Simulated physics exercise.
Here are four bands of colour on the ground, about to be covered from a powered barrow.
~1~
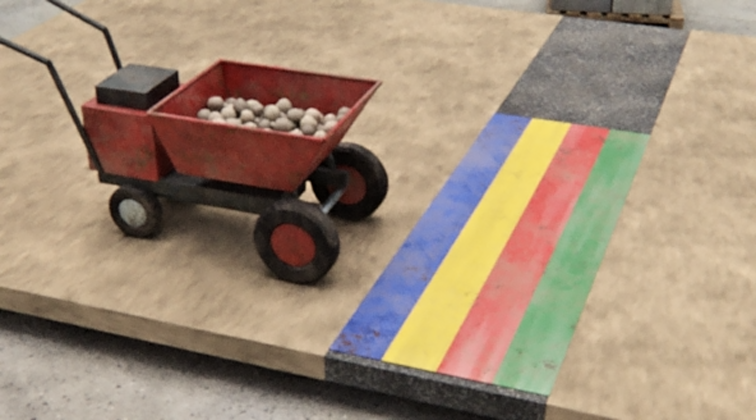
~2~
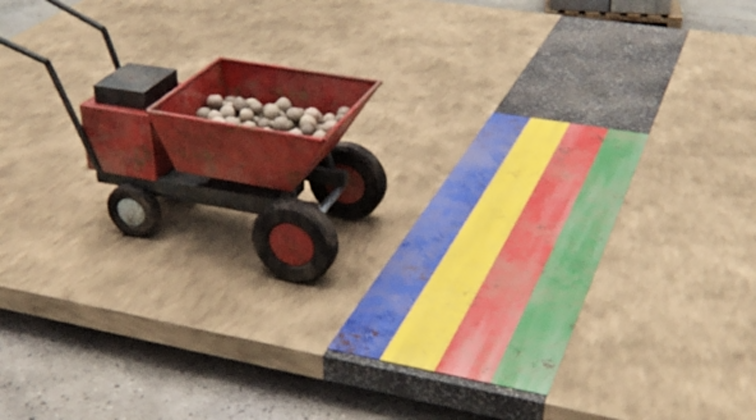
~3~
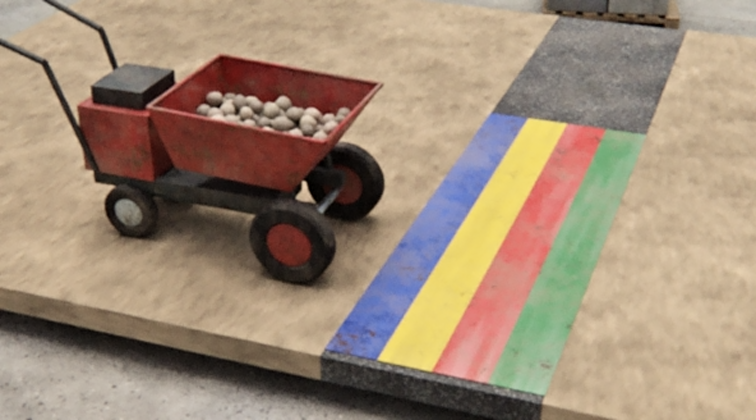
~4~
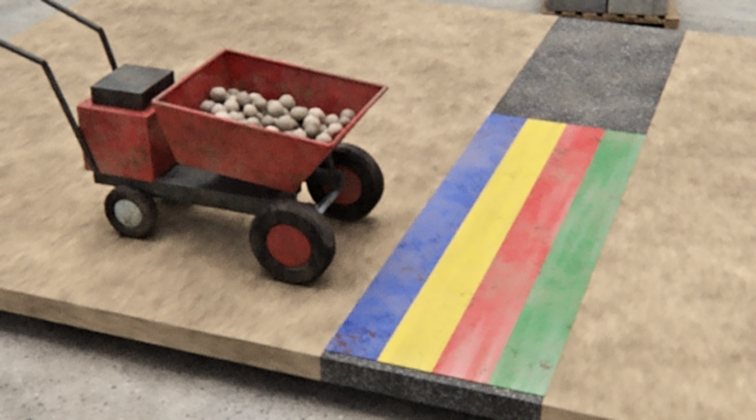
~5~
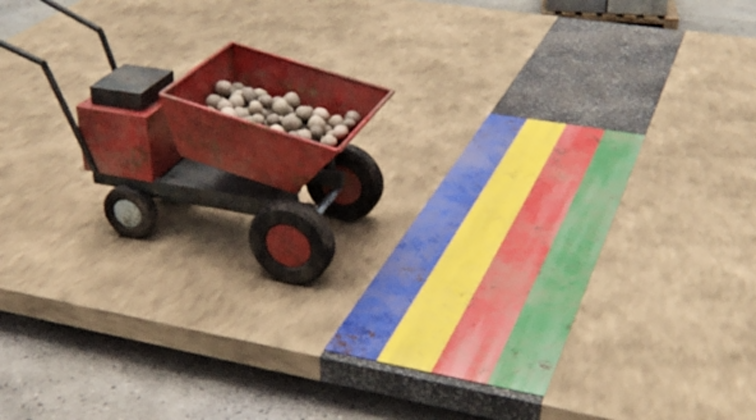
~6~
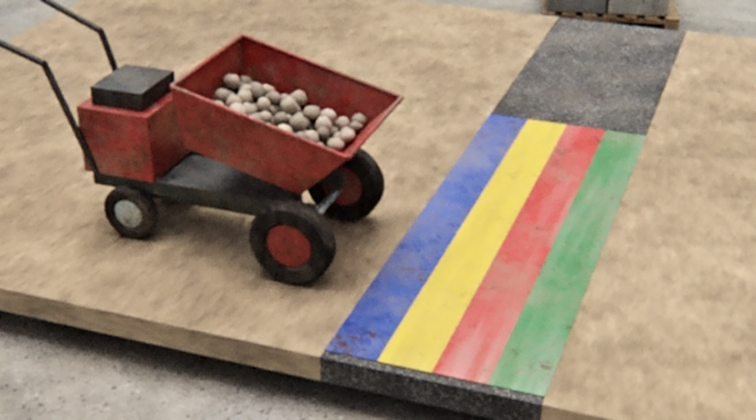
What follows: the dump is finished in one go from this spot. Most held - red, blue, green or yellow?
Yellow holds the most.
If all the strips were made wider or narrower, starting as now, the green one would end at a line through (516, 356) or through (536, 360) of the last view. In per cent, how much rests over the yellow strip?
30 and 30 percent, roughly.
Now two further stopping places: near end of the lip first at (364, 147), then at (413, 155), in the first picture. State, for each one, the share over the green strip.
20 and 40 in a hundred, in that order.
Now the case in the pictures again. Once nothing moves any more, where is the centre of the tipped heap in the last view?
The centre settles at about (474, 266).
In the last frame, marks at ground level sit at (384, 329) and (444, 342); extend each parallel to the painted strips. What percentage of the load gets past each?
Estimate: 70 %, then 30 %.
Shortly afterwards, skip tipped steeply; the whole lot in the skip.
Next, skip tipped right over; all but a few in the skip; a little over the yellow strip.
Some moments later, skip tipped right over; near a third in the skip; only a few over the blue strip; near a third over the yellow strip; a little over the red strip; a little over the green strip; only a few off the paint.
In the end, skip tipped right over; near a third in the skip; only a few over the blue strip; near a third over the yellow strip; near a quarter over the red strip; a little over the green strip; only a few off the paint.
